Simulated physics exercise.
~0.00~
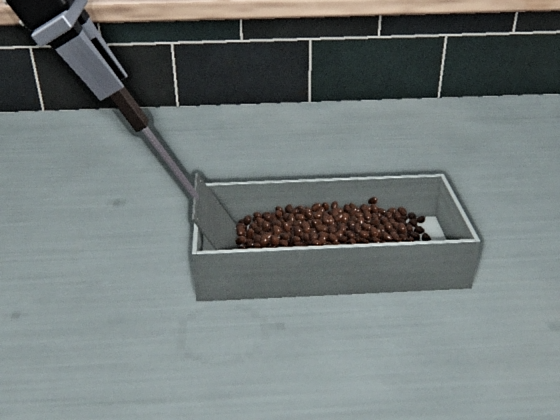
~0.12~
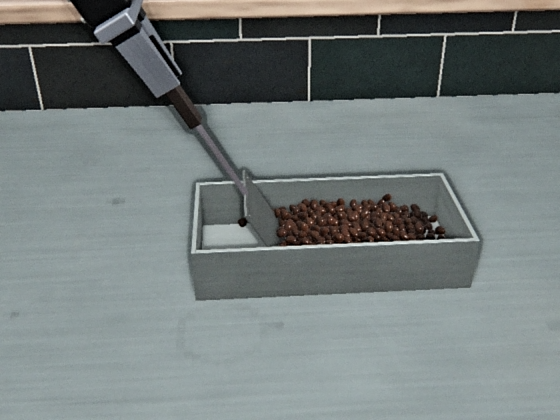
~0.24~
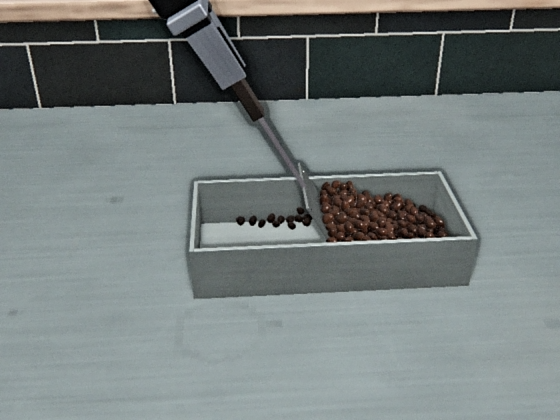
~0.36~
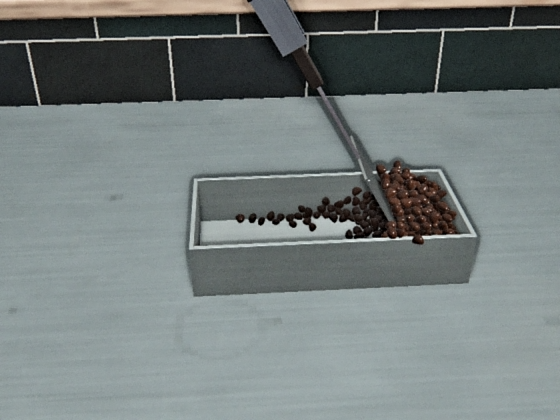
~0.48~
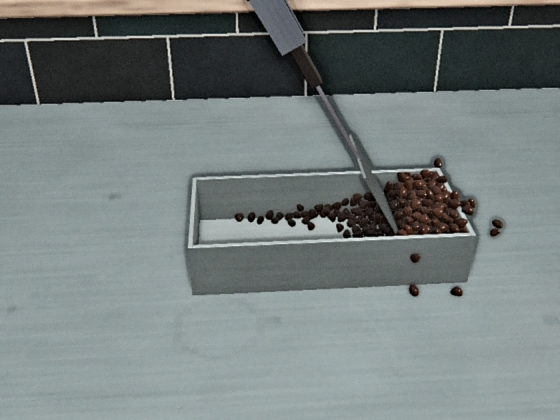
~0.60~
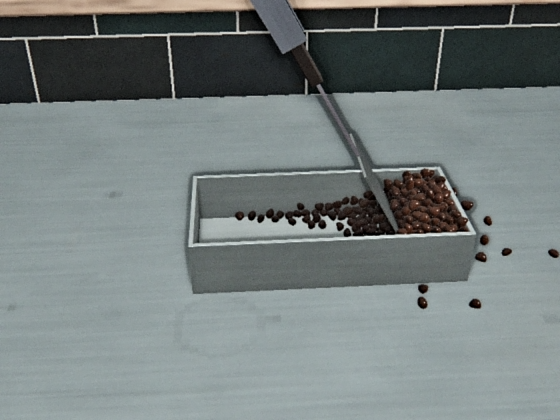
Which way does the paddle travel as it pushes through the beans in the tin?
The paddle travels to the right, from the left end of the tin toward the right end.
The video shows a robot arm pushing a paddle rightward through small brown beans in a grey rectangular tin, heaping them against the right end until several spill over the rim and come to lie on the surface, while most stay inside.
